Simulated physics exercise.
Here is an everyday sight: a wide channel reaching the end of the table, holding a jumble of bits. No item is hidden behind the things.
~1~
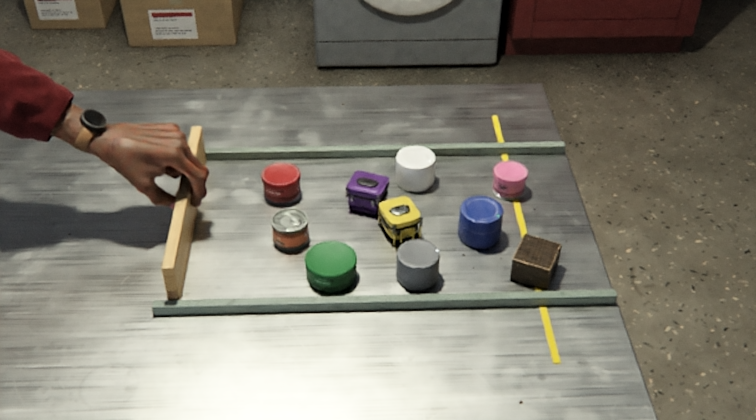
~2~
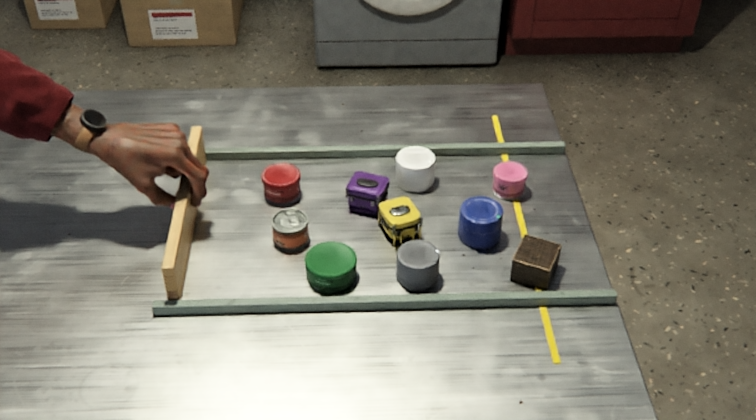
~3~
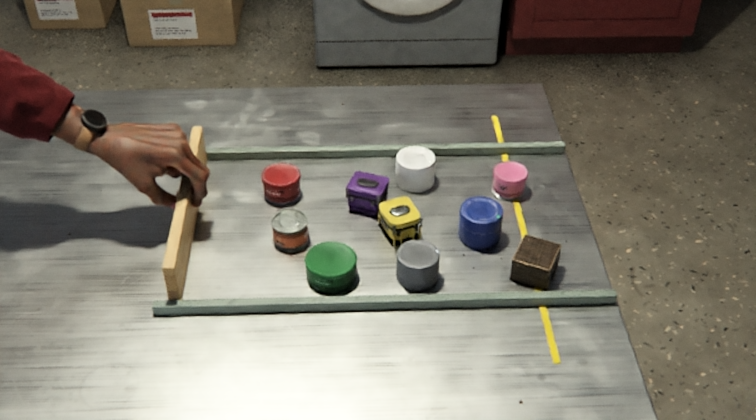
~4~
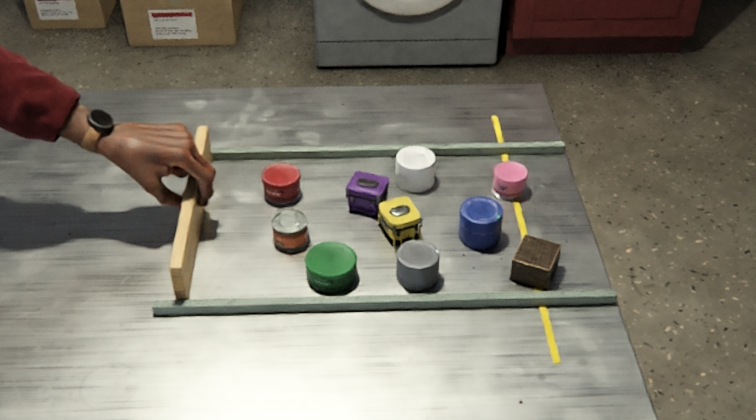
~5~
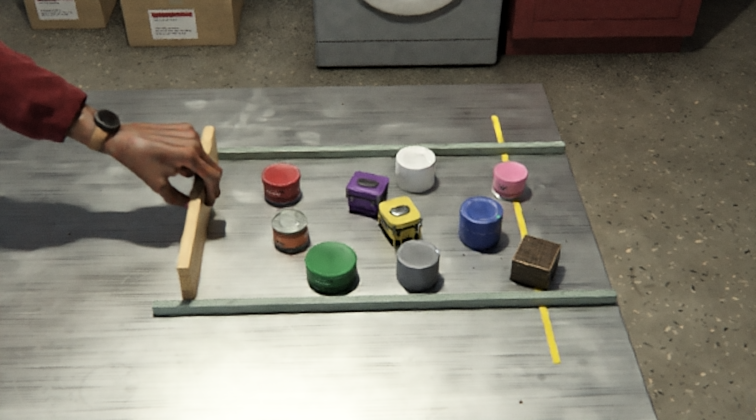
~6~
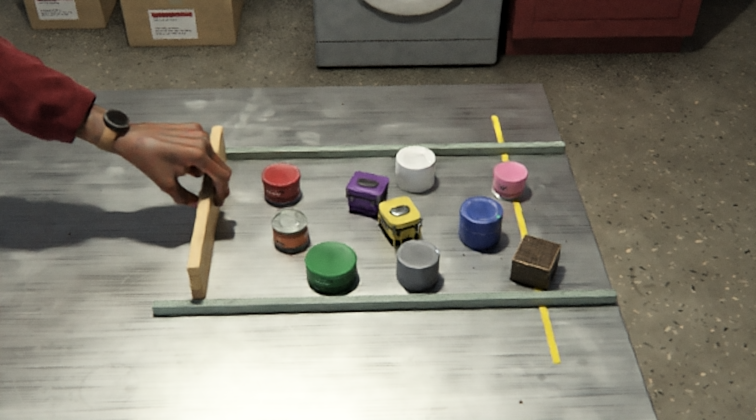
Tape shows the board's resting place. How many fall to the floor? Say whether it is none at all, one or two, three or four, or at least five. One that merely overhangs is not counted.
All but one or two remain.
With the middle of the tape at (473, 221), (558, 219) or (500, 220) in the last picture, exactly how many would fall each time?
So, one try after another, the floor gets 0, then 5, then 1.
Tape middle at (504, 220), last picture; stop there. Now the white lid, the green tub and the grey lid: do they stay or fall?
White lid stays put, green tub stays put, grey lid stays put.
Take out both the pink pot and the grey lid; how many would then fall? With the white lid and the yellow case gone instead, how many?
Result: 1 in the first case, with 1 in the second.
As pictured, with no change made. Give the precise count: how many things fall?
Taken together, the number is 2.
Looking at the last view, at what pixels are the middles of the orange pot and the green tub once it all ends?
Final pixels, roughly: (543, 226) for the first, (558, 258) for the other.
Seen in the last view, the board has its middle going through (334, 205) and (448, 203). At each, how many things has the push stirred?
The counts are 4 and 9.
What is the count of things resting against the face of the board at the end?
5 are in contact with it.
A little later, none off yet; black block at rest near (535, 262); pink pot at rest near (509, 181); blue lid at rest near (480, 223).
When it is over, the number that fall off is one or two; down, blue lid and black block.
